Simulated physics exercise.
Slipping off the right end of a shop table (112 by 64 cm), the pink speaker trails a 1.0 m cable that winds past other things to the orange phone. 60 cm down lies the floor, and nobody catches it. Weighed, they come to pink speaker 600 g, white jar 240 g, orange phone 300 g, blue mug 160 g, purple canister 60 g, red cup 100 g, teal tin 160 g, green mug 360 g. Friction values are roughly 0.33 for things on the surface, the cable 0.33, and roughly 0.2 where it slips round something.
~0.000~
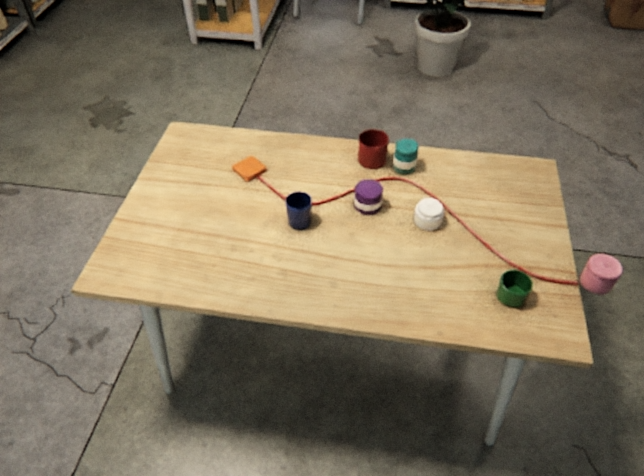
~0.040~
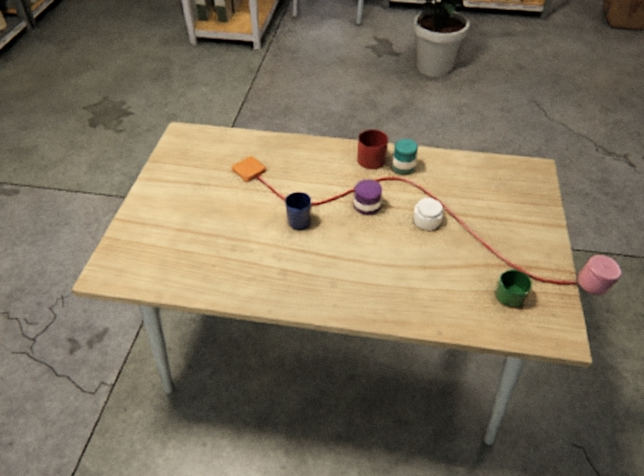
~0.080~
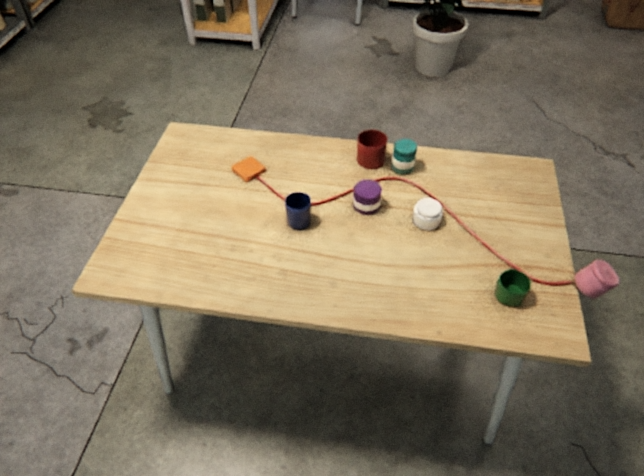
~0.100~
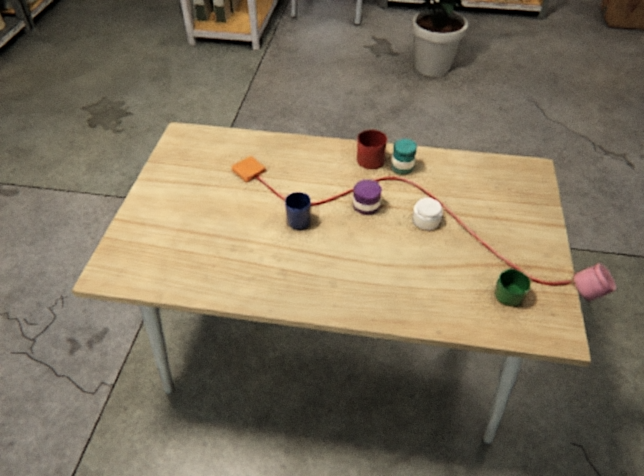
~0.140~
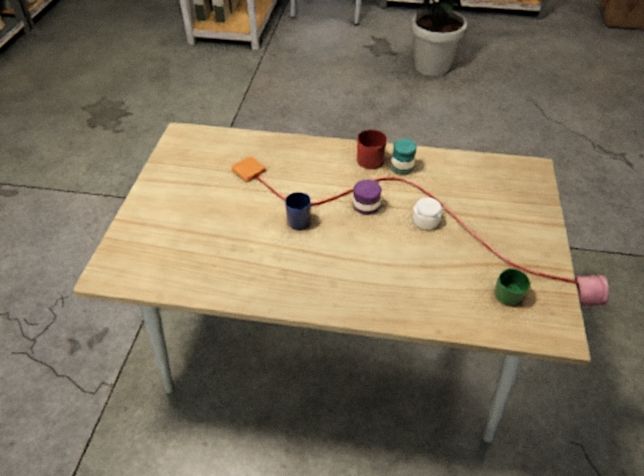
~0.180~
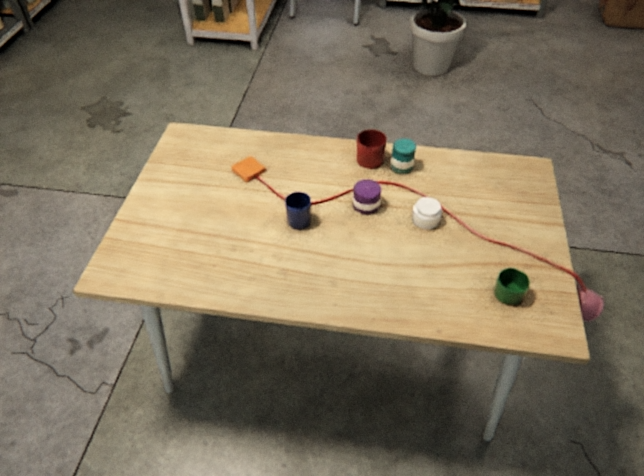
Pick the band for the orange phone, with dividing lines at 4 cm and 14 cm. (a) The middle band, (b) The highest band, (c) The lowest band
b.
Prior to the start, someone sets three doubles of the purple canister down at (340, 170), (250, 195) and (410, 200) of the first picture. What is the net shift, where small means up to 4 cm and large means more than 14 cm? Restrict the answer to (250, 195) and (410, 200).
I'd call it a short shift for the first one and a long shift for the second one.
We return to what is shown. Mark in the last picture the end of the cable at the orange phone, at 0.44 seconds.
(344, 180), roughly.
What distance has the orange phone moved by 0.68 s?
By then the orange phone has moved close to 50 cm.
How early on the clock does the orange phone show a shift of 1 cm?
Orange phone: Roughly 0.28 s.
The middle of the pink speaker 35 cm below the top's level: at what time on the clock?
It gets there at roughly 0.42 s.
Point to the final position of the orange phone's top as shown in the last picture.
Resting point is at approximately (451, 203).
At 0.4 s, the cable's tail end at (344, 180); orange phone 23 cm off its start, pink speaker over the edge, purple canister 3 cm off its start.
At 0.7 s, the cable's tail end at (437, 203); orange phone 48 cm off its start, pink speaker over the edge, purple canister 3 cm off its start.
At 0.9 s, the cable's tail end at (465, 209); orange phone 55 cm off its start at (451, 203), pink speaker over the edge, purple canister 3 cm off its start at (366, 198).
At 1.2 s, the cable's tail end at (465, 209); orange phone 55 cm off its start, pink speaker over the edge, purple canister 4 cm off its start.
At 2.4 s, the cable's tail end at (465, 209); orange phone 55 cm off its start at (451, 203), pink speaker over the edge, purple canister 4 cm off its start at (366, 198), white jar 1 cm off its start at (428, 208).
